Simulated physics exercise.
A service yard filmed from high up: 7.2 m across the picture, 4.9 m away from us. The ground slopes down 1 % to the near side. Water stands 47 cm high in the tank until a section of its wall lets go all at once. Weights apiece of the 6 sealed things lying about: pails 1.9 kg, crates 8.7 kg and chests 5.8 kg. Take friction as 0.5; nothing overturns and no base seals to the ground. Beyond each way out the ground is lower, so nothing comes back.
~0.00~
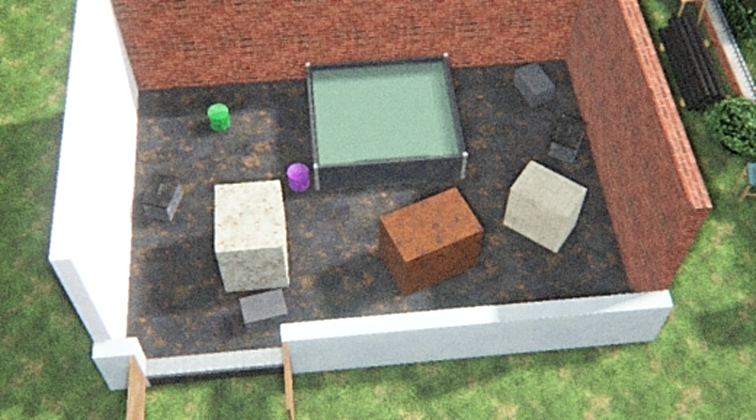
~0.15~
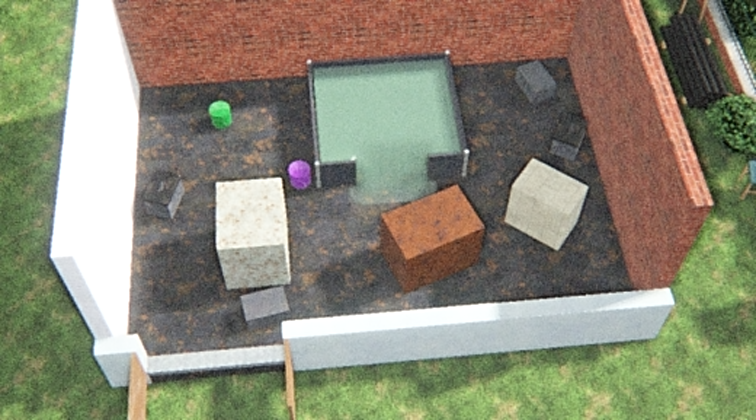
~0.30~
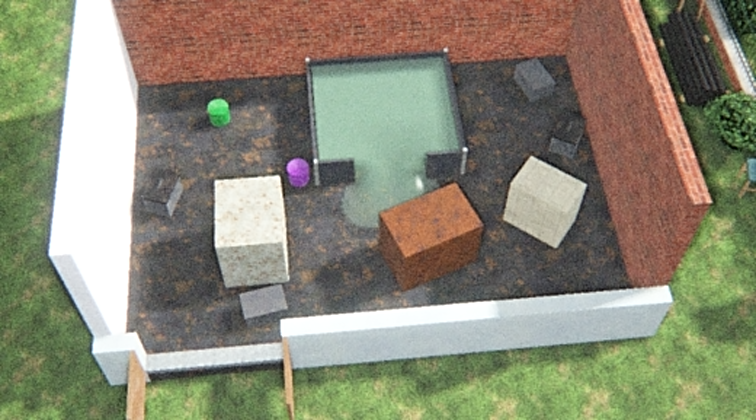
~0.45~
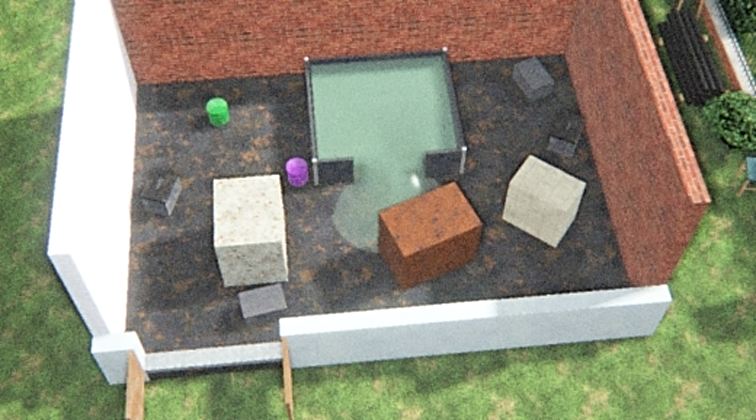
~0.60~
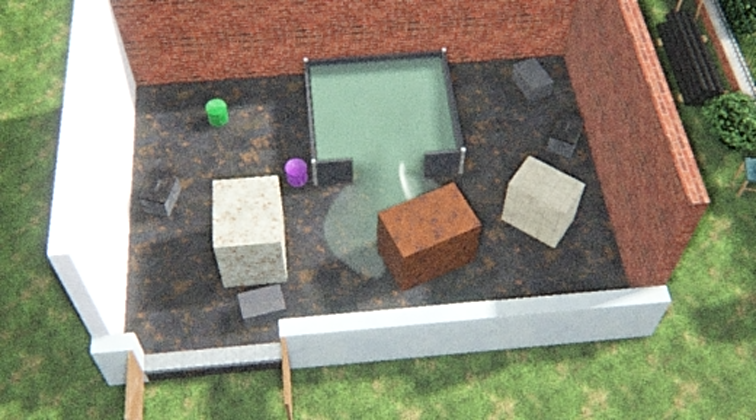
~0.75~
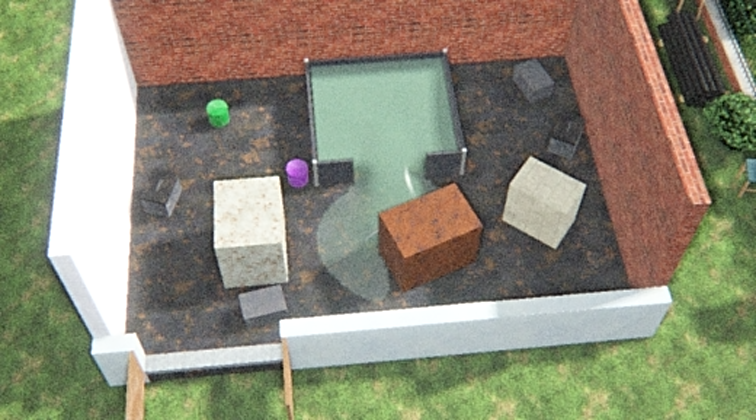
A service yard with a dark, mottled floor, brick walls at the back and right and white walls at the left and front, is seen from high up. A pen of pale green water stands at the back, with green and purple pails to its left and two pale blocks and a rusty-brown one nearer. The pen's front opens in the middle and water spreads forward between the blocks, while they and the pails stay put.
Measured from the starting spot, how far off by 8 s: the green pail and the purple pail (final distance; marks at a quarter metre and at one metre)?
Green pail barely shifts, purple pail gets carried off.
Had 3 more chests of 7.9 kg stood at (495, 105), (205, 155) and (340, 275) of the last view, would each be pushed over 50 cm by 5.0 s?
In that order: Less, short of it, more.
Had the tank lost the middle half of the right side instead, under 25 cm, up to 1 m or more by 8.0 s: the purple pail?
In that case the purple pail holds its place.
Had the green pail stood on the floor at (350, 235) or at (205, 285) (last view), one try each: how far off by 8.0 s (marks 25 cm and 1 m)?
In that order: It gets carried off; it barely shifts.
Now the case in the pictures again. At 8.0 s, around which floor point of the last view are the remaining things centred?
Around (300, 146).
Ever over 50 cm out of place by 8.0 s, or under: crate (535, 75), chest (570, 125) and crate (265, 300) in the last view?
In that order: More, over, past it.
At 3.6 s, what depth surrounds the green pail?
About 0 cm.
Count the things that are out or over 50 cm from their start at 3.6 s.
2 of them.
After 1.6 s the green pail is near (217, 108), 0.0 m from its start, aground; the purple pail is near (297, 168), 0.0 m from its start, aground; 0 of 6 are out; 0 afloat.
After 3.6 s the green pail is near (217, 108), 0.0 m from its start, aground; the purple pail is near (295, 118), 1.0 m from its start, aground; 0 of 6 are out; 1 afloat.
After 5.6 s the green pail is near (217, 108), 0.0 m from its start, aground; the purple pail is near (275, 73), 1.9 m from its start, afloat; 0 of 6 are out; 4 afloat.
After 8.0 s the green pail is near (211, 109), 0.1 m from its start, aground; the purple pail is near (253, 78), 2.0 m from its start, afloat; 0 of 6 are out; 4 afloat.
